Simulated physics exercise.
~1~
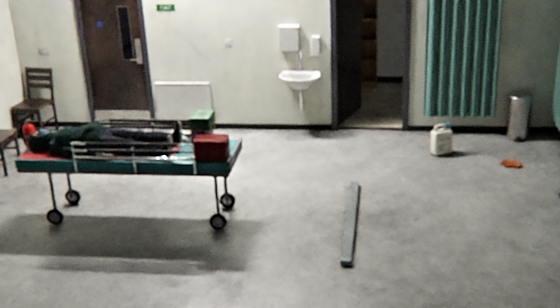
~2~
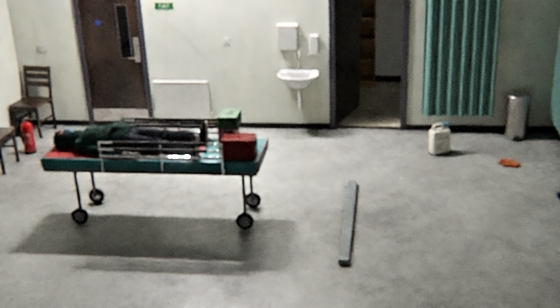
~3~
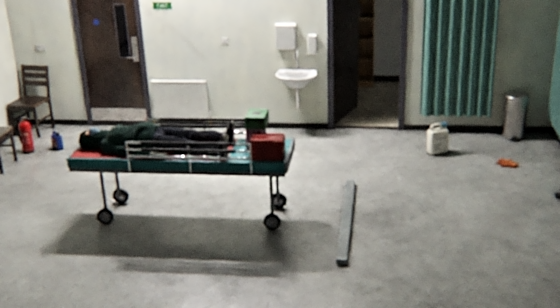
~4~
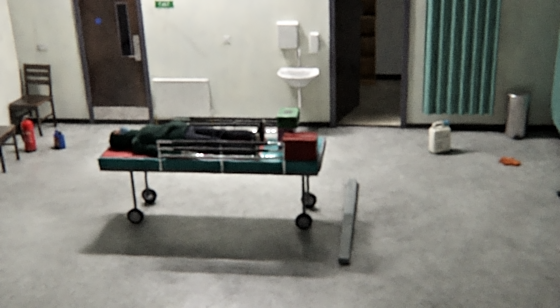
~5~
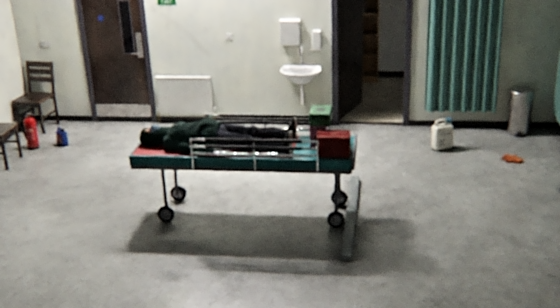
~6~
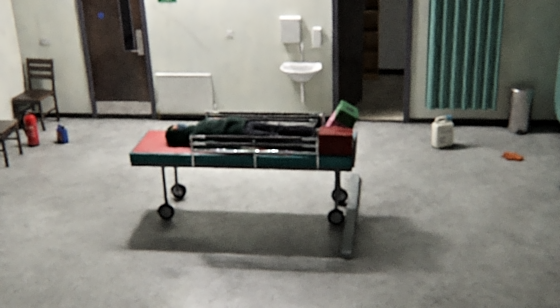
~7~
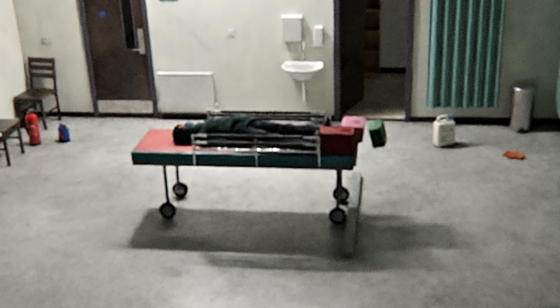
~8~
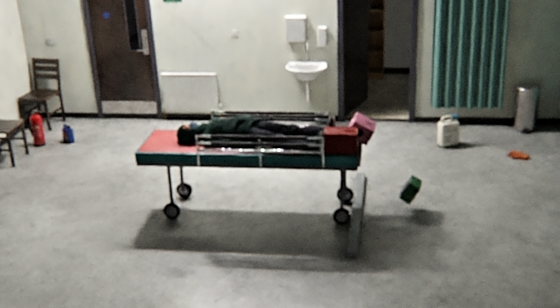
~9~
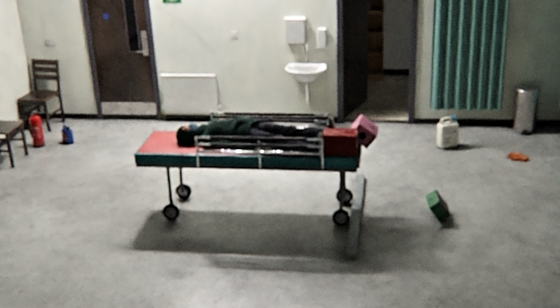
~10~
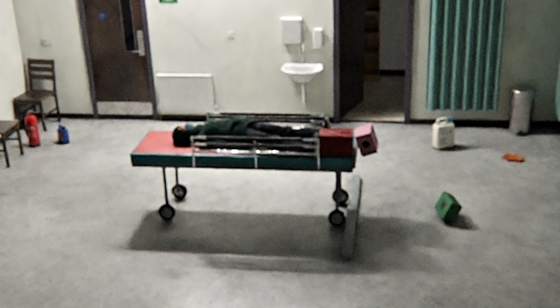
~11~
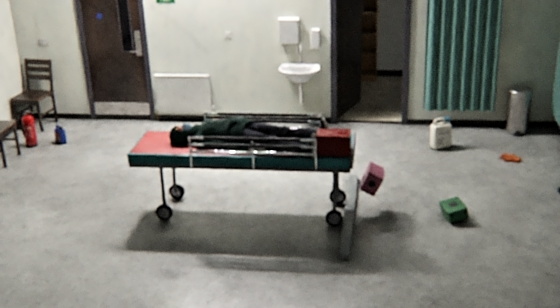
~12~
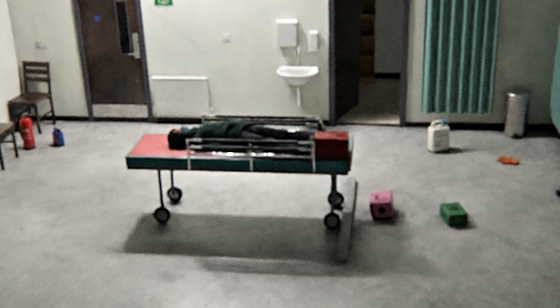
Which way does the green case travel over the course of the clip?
It moves to the right, riding along on the trolley and then tumbling off beyond its right-hand end to the floor.
